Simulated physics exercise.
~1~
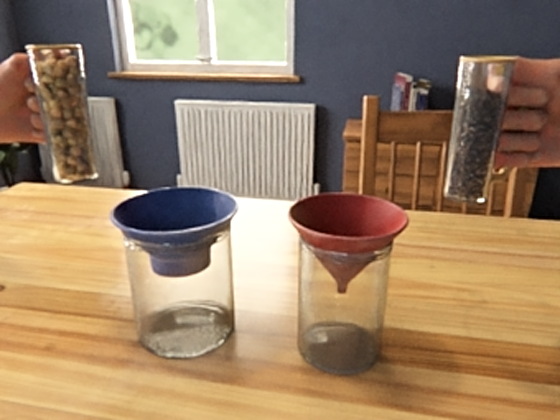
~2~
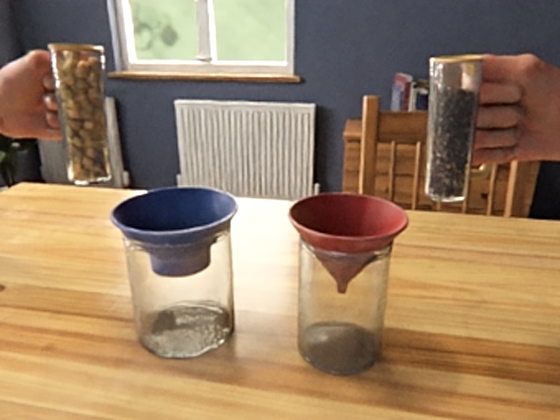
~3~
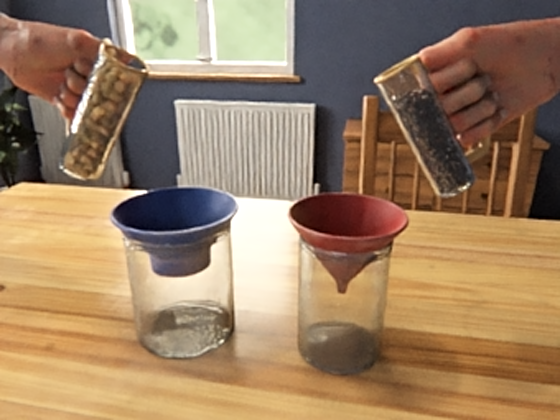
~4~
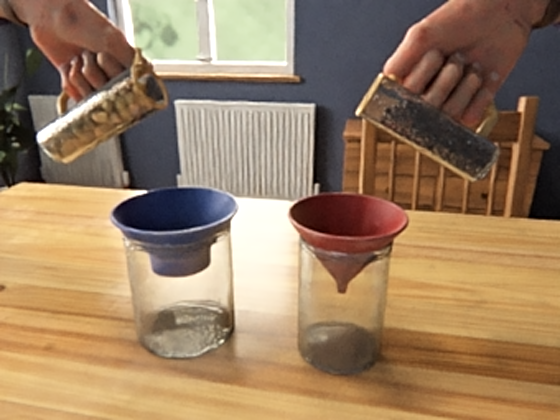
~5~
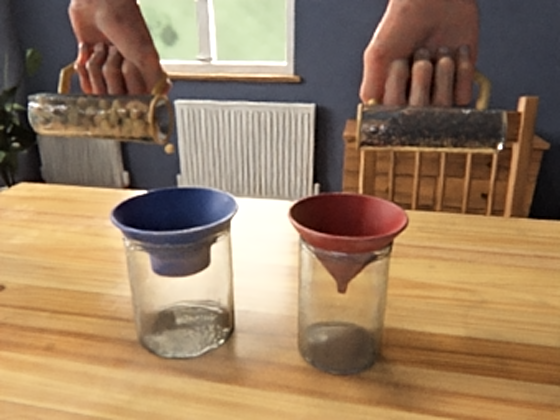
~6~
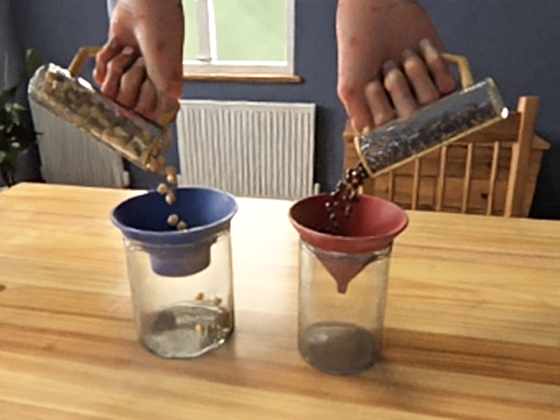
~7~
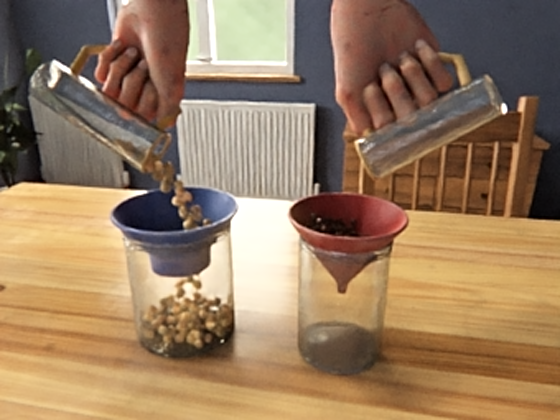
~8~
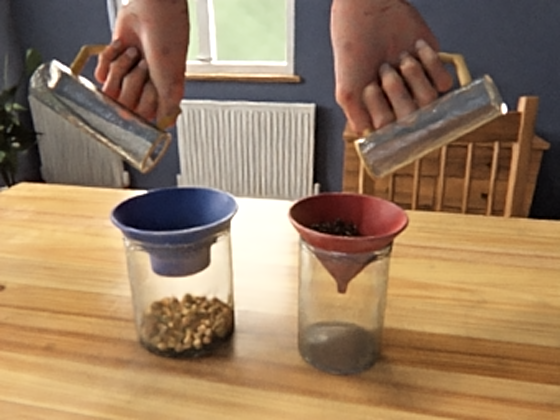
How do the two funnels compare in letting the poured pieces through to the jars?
The blue funnel on the left lets all of its tan pieces through into the jar. The red funnel on the right is blocked and holds its dark pieces back, with none seen down in the jar.
